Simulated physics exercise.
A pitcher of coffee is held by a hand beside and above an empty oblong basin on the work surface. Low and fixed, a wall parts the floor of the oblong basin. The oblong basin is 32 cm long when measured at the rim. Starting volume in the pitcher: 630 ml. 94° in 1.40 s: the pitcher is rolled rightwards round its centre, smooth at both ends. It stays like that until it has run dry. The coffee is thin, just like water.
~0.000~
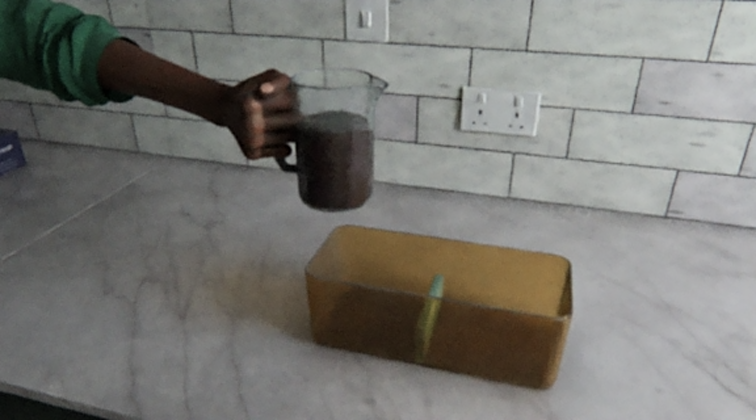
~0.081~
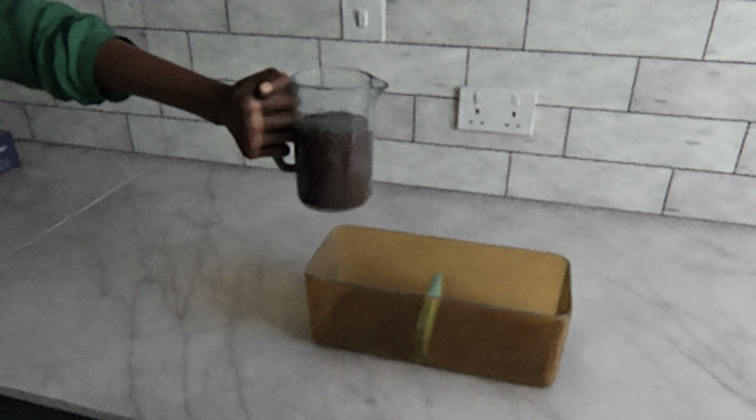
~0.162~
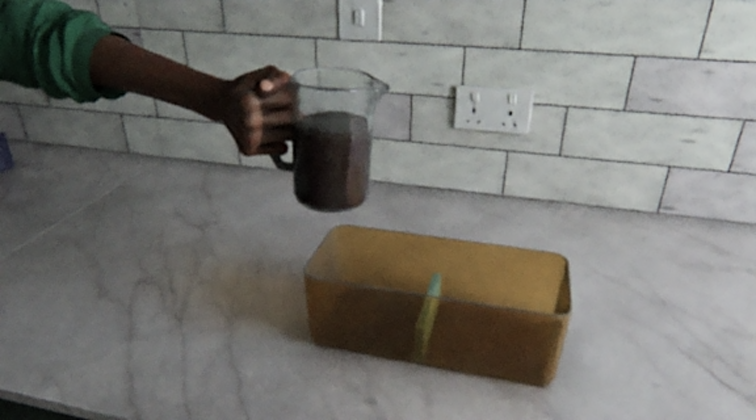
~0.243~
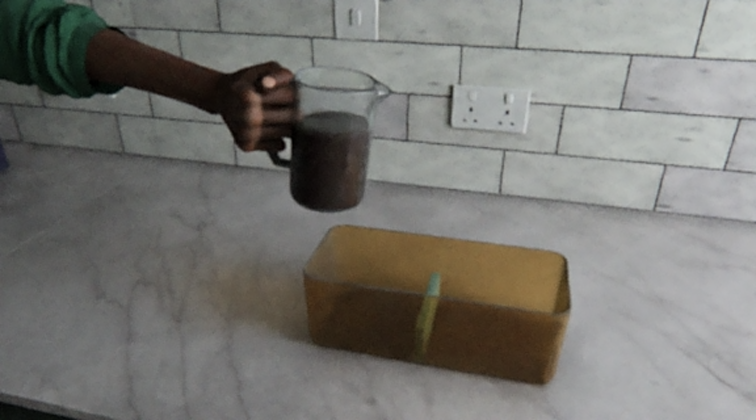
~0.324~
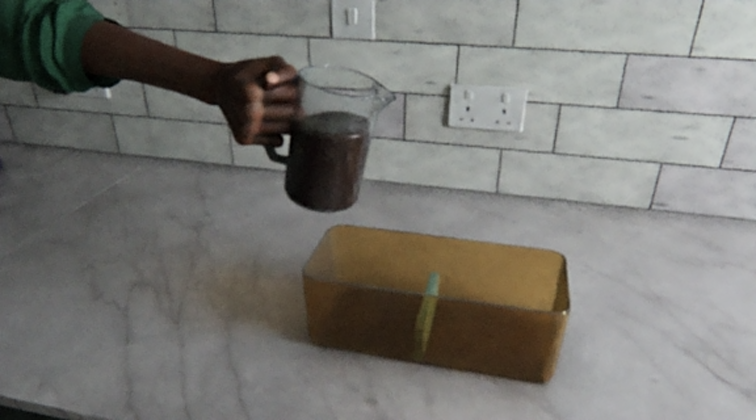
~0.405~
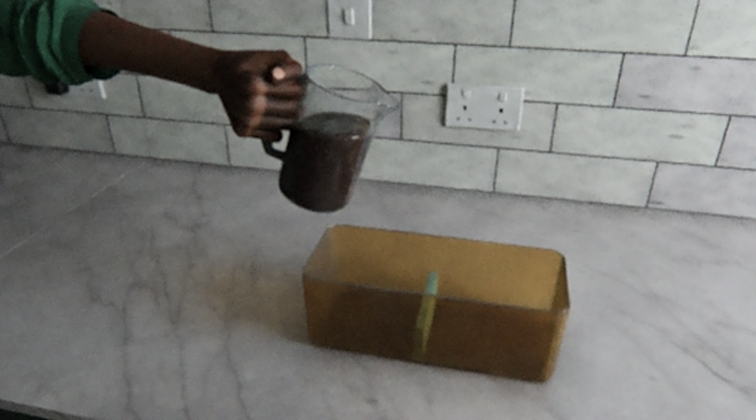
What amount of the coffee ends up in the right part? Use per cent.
92 %.
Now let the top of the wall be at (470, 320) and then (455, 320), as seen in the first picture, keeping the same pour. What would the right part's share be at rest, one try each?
Respectively close to 10 and 55 %.
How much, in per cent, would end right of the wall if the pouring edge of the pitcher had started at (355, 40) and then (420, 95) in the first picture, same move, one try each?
Result: 55 per cent, then 95 per cent.
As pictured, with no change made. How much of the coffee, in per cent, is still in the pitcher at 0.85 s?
About 98 per cent.
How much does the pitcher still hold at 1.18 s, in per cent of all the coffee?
Near 62 percent, more or less.
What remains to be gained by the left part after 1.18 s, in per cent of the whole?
I'd say near 6 percent.
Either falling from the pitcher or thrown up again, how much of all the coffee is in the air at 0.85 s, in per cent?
Some 3 % is the figure.
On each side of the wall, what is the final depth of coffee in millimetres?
Final reading - left some 2 mm, right some 28 mm.
After 0.85 s the tilt is 63° and 97 per cent is still to pour, 0 is left of the wall and 0 right of it.
After 1.18 s the tilt is 88° and 61 per cent is still to pour, 0 is left of the wall and 20 right of it.
After 1.53 s the tilt is 94° and 19 per cent is still to pour, 1 is left of the wall and 70 right of it.
After 1.90 s the tilt is 94° and 5 per cent is still to pour, 2 is left of the wall and 90 right of it.
In the end 6 per cent lies left of the wall, 92 right of it and 1 outside.
